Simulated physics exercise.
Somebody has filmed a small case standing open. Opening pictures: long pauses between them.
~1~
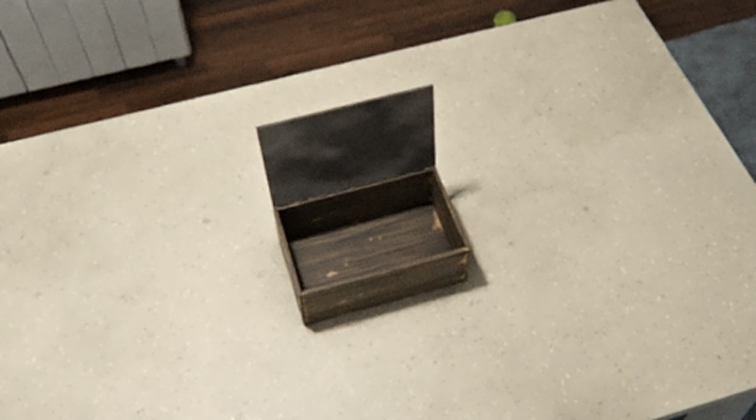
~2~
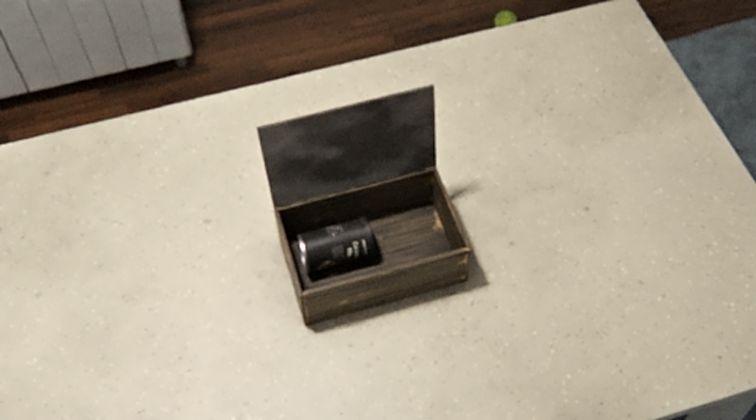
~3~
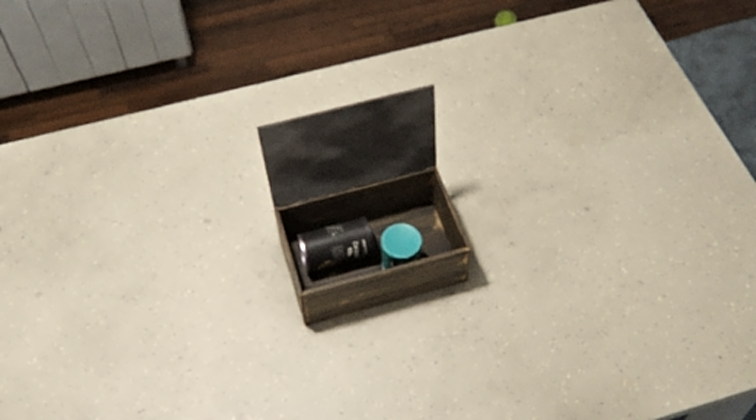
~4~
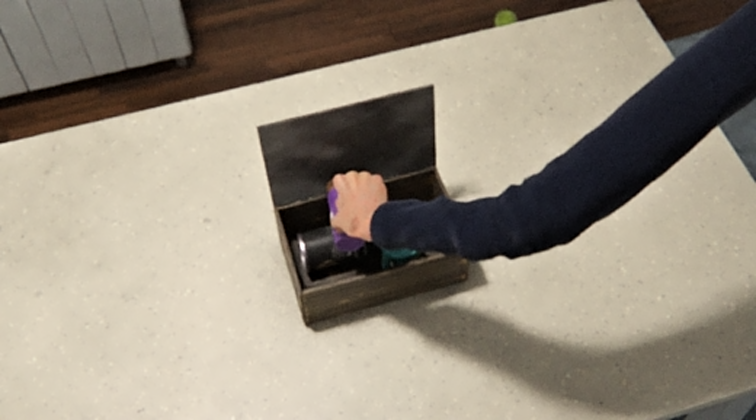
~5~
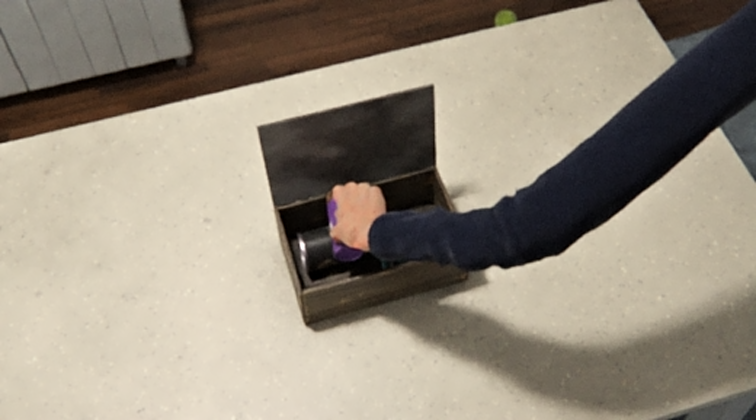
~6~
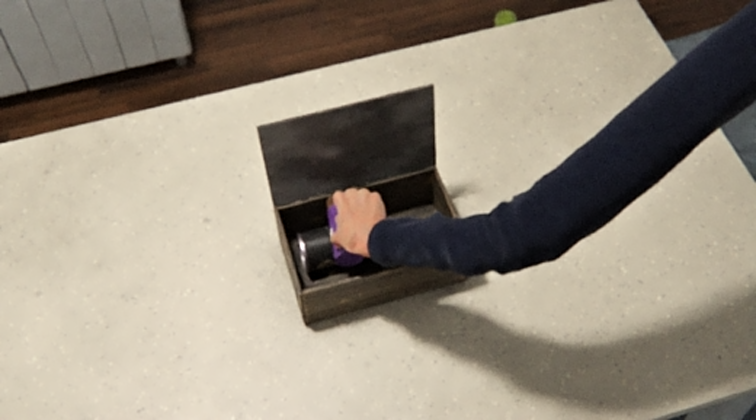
A hand and dark blue-sleeved arm reach in from the right over a pale speckled counter, seen from above by a still camera. An open dark wooden box sits empty, then holds a black cylinder on its left and a turquoise-topped tin beside it. The hand lowers a purple object between them, the turquoise tin passing from sight, and stays there.
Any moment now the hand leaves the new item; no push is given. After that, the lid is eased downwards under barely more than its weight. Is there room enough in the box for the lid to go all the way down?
No, there is not.
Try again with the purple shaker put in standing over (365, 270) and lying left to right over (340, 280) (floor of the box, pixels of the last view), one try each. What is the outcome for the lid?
First time it won't go down, and next time it drops into place.
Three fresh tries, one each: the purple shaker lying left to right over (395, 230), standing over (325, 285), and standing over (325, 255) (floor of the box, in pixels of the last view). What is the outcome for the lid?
In case one it ends up closed, in case two it remains open and in case three it remains open.
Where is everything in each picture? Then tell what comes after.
The last thing is not in view yet, in the first picture.
The last thing is not in view yet, in the second picture.
The last thing is not in view yet; turquoise tin (401, 253), in the third picture.
Coming down, in the fourth picture.
Coming down, in the fifth picture.
In place under the hand, in the sixth picture.
Then, 1.00 s later than the last frame, lid starting down; purple shaker moved about its own width near (354, 273).
Then, 1.70 s later than the last frame, lid 49° above the rim; purple shaker moved about its own width near (354, 273).
Then, 2.60 s later than the last frame, lid 9° above the rim; purple shaker moved about its own width near (354, 273).
When it is over, lid 9° above the rim; moved from the start, purple shaker; the other 2 as before. End places, in pixels of the last picture, purple shaker near (354, 273).
